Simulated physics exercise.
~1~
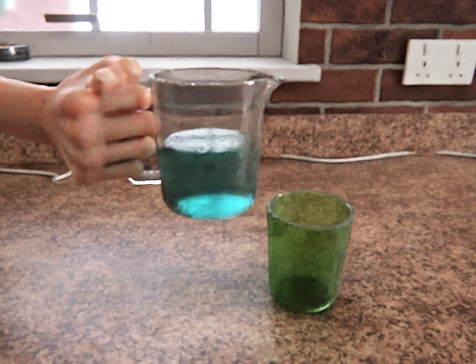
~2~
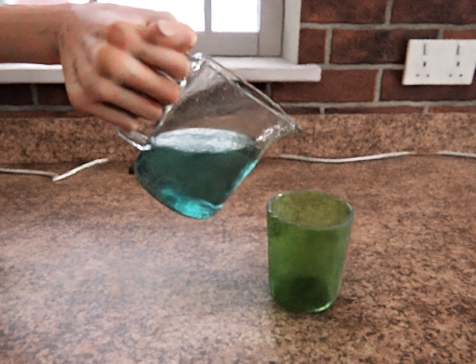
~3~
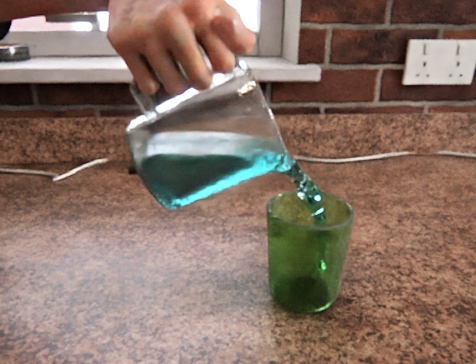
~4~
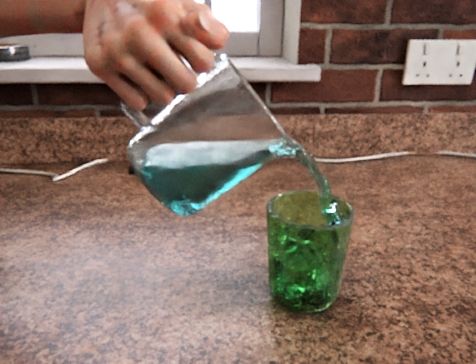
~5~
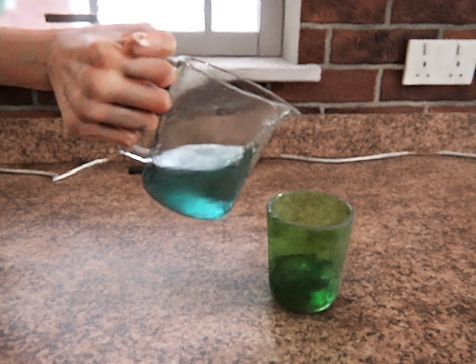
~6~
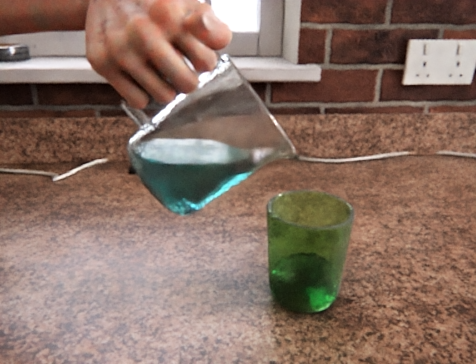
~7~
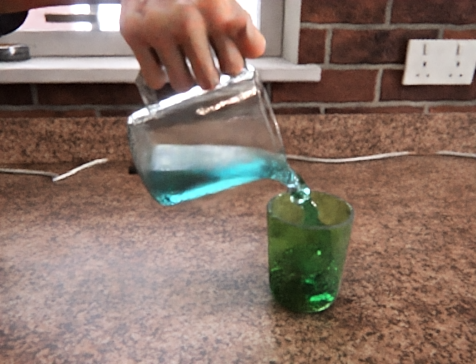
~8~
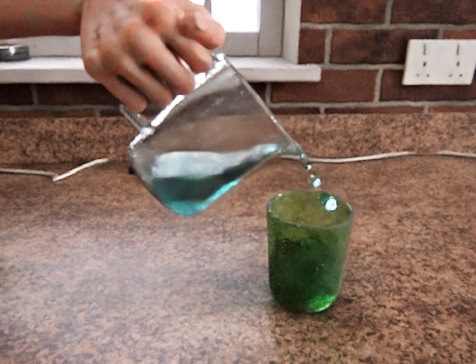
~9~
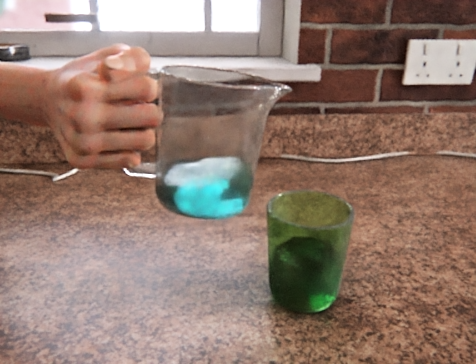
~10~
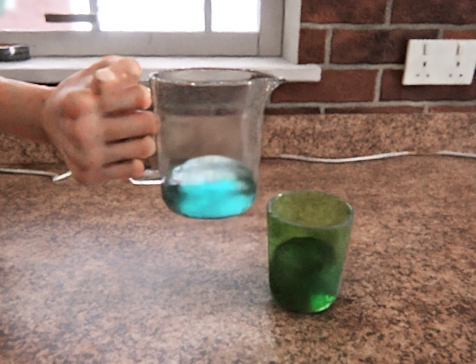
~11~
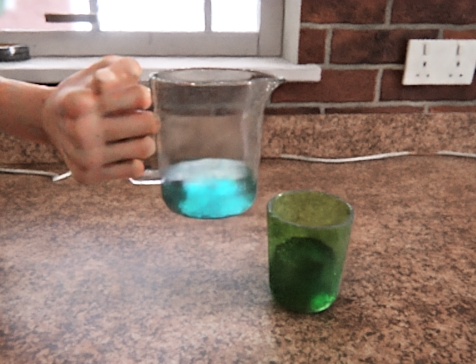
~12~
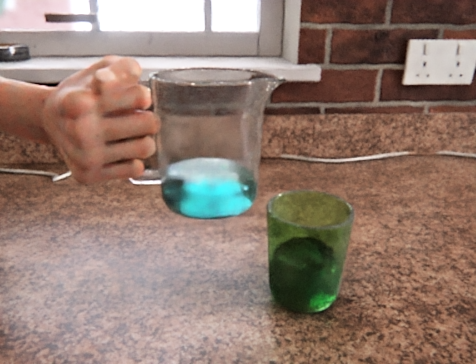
Hand tipping a glass pitcher of blue liquid twice into a green glass, then holding the pitcher level with some liquid left.
